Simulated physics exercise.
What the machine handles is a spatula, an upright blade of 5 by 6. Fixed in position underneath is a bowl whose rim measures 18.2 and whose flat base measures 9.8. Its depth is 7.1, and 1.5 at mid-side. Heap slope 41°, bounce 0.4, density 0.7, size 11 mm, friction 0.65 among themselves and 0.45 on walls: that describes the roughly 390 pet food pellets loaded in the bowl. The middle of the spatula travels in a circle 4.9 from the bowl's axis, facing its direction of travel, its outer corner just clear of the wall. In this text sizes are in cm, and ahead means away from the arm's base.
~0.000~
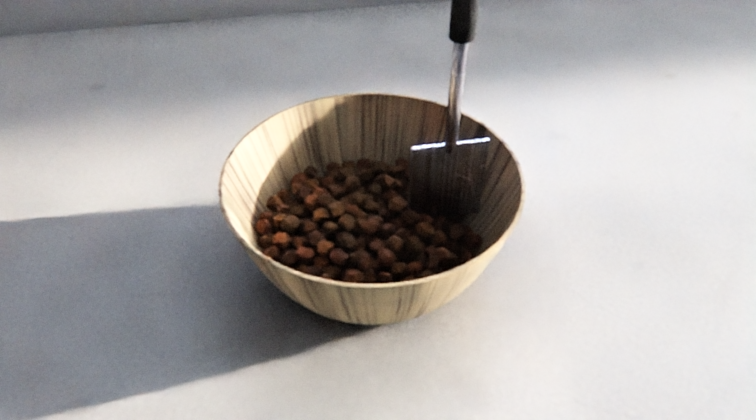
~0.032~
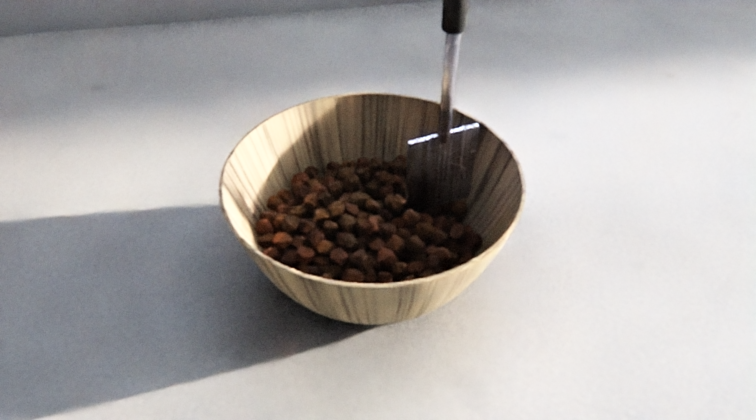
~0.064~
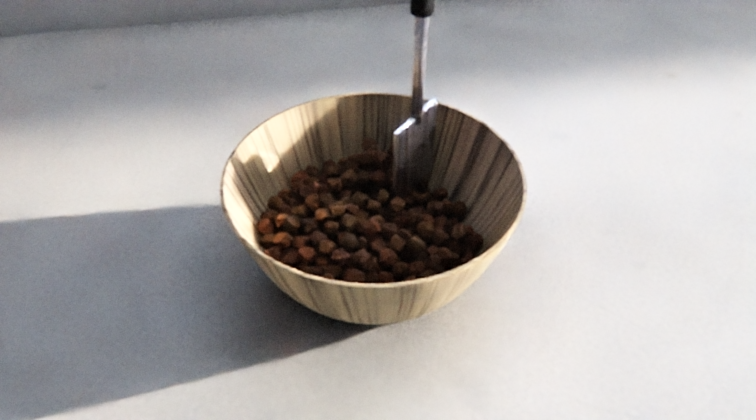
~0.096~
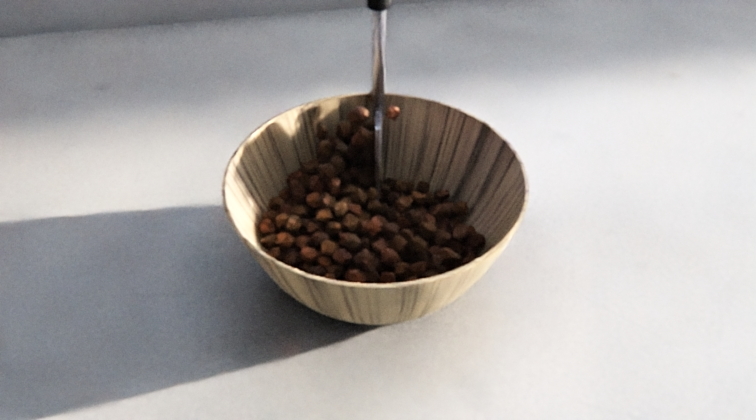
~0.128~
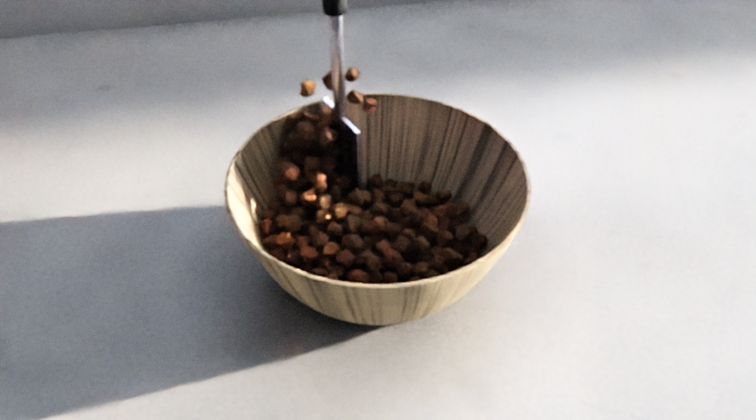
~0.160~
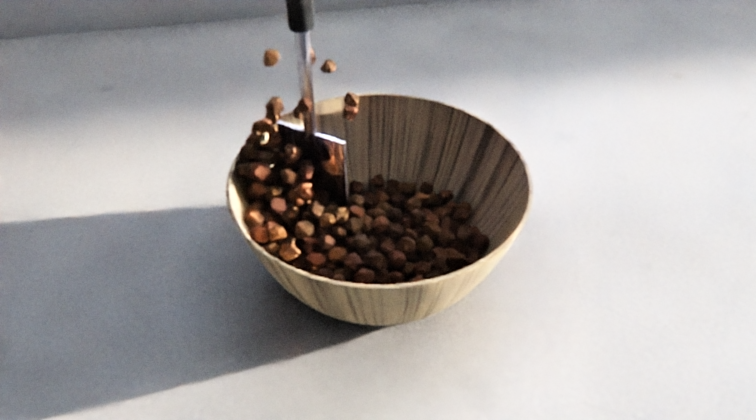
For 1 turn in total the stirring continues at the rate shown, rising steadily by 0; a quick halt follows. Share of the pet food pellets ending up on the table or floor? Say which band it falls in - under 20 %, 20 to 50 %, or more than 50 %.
It falls between 20 and 50 %.
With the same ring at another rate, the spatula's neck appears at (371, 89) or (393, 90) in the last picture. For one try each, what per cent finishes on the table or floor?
Some 10 and 10 %.
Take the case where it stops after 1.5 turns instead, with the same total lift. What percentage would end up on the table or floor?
Roughly 40 per cent would end up there.
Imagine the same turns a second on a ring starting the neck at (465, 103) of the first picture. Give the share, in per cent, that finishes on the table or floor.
0 %.
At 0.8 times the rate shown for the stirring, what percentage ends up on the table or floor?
Close to 15 in a hundred.
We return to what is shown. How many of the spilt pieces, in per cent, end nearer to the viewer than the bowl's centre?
60 %, approximately.
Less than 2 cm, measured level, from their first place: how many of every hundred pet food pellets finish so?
Roughly 20 per cent.
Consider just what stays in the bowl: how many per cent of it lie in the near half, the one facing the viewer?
Close to 30 in a hundred.
After 0.24 s, 221° round, highest piece 15 above the table; 372 in the bowl, 20 in flight or on the tool.
After 0.32 s, 300° round, highest piece 12 above the table; 338 in the bowl, 8 on the table or floor, 46 in flight or on the tool.
After 0.56 s, 0° round, highest piece 7 above the table; 291 in the bowl, 100 on the table or floor, 1 in flight or on the tool.
After 1.26 s, 0° round, highest piece 6 above the table; 291 in the bowl, 101 on the table or floor.
In the end, 291 in the bowl, 101 on the table or floor. That is 26 % on the table or floor.
